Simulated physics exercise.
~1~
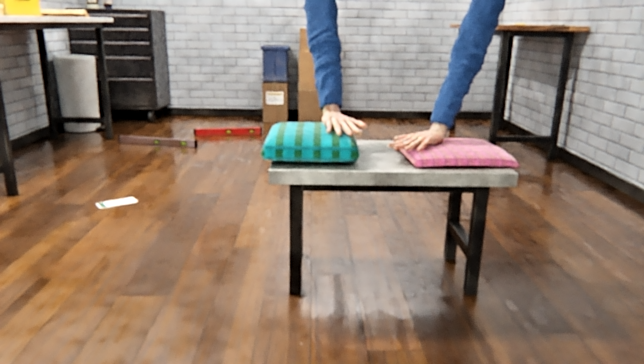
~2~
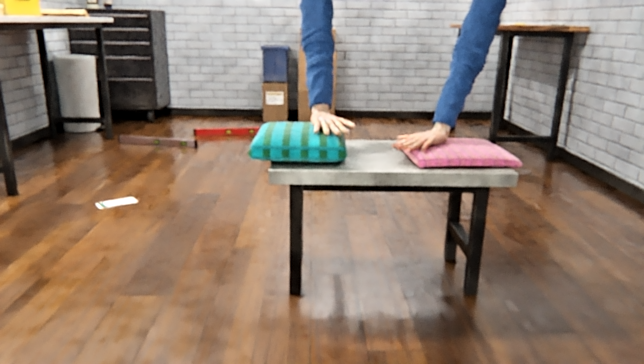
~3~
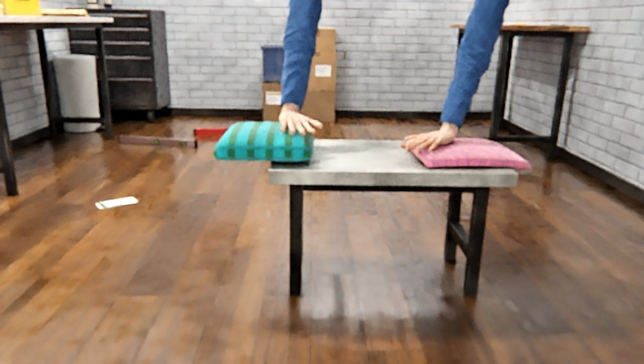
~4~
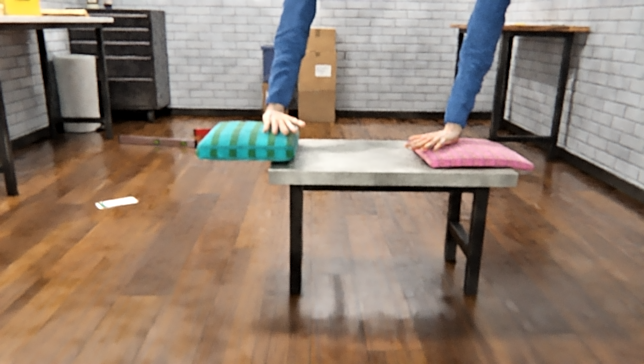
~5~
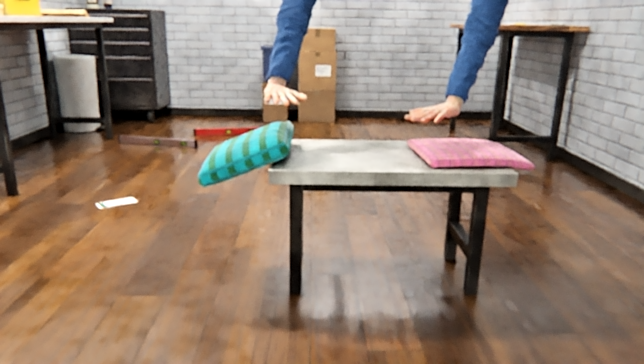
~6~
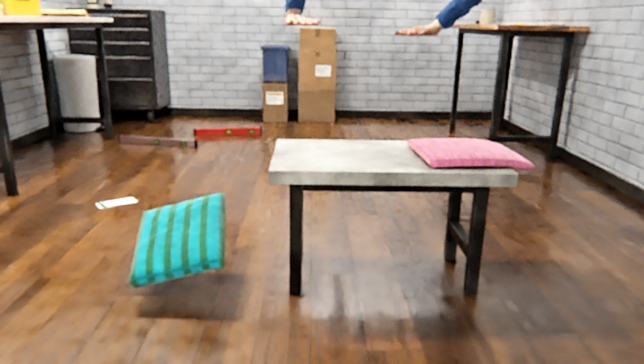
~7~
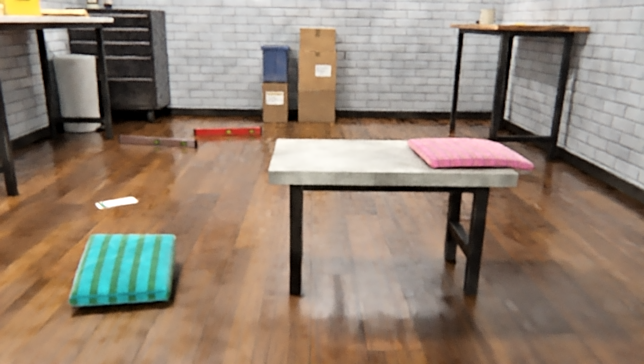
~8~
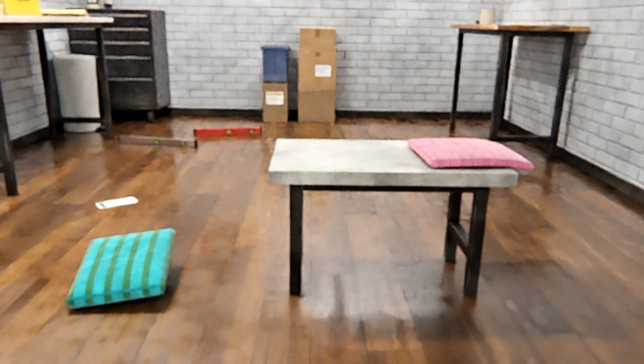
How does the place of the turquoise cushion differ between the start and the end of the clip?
At the start the turquoise cushion is on the left part of the bench top under a hand. By the end it lies on the wooden floor to the left of the bench.
